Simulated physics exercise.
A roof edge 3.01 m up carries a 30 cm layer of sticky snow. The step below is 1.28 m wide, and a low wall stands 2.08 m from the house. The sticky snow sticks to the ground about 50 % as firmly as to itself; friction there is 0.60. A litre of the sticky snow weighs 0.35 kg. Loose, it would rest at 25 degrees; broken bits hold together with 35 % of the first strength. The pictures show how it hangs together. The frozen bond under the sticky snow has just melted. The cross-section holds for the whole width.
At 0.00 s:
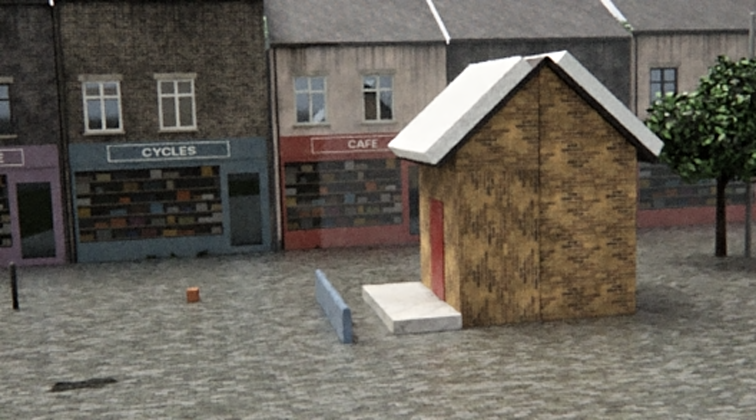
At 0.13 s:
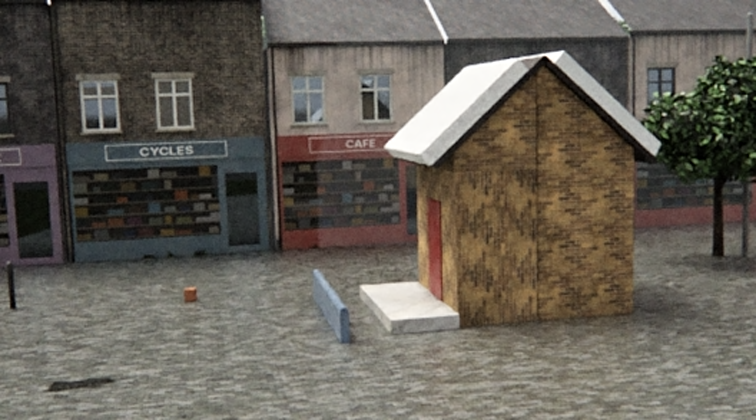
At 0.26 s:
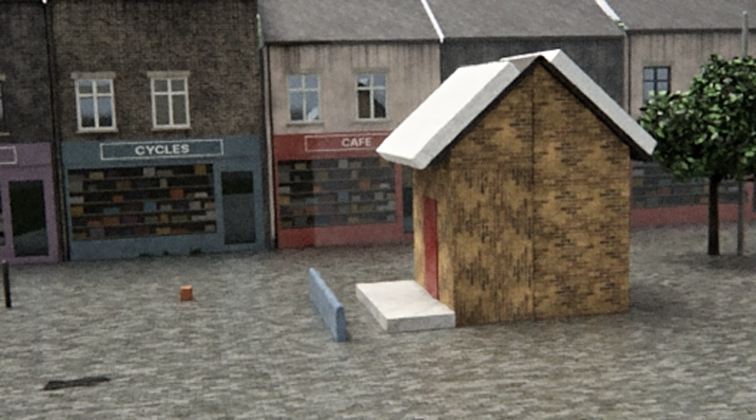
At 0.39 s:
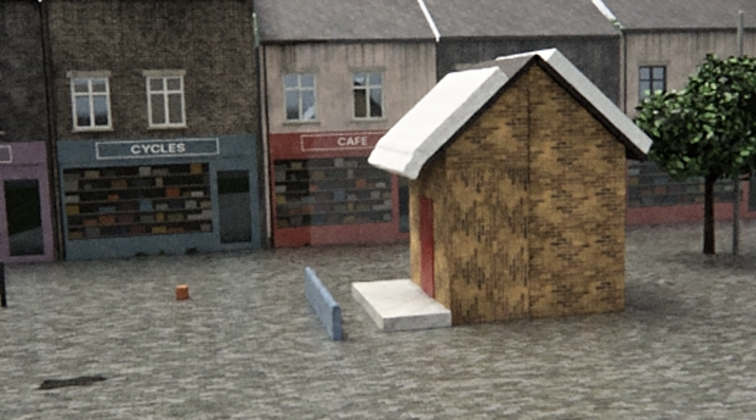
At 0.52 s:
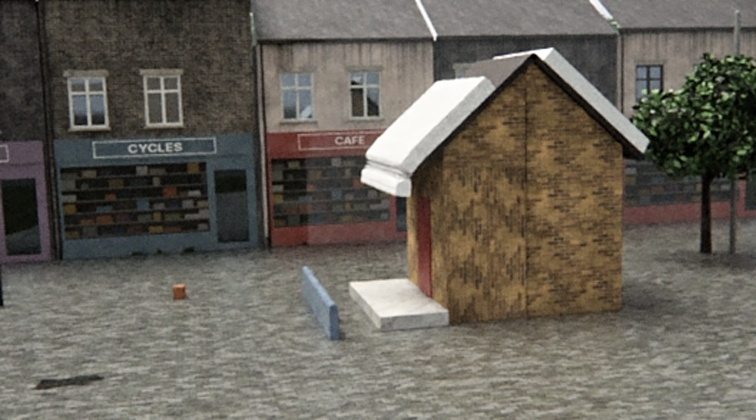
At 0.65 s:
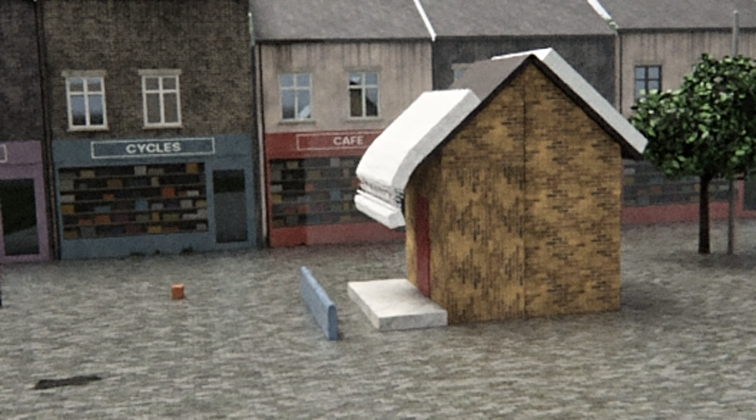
Snow slab sliding down the left roof slope of a small brick house, its front edge bending and cracking past the eaves.
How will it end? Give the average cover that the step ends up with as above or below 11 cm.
The average cover that the step ends up with is above 11 cm.
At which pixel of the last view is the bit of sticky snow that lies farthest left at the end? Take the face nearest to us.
At about (98, 355).
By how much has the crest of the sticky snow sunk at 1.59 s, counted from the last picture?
About 3.6 m.
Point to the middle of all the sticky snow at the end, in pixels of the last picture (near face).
At about (349, 320).
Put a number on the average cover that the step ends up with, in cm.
Roughly 15 cm.
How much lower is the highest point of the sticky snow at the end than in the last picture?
Some 3.6 m.
By 1.08 s, 24 % of the snow is still up on the roof and 76 % is falling or down.
By 1.59 s, none of the snow is still up on the roof and all is falling or down.
By 2.09 s, none of the snow is still up on the roof and all is falling or down.
By 2.60 s, none of the snow is still up on the roof and all is falling or down.
By 2.70 s, at the end, none of the snow is still up on the roof and the snow on the step is 15 cm deep on average.
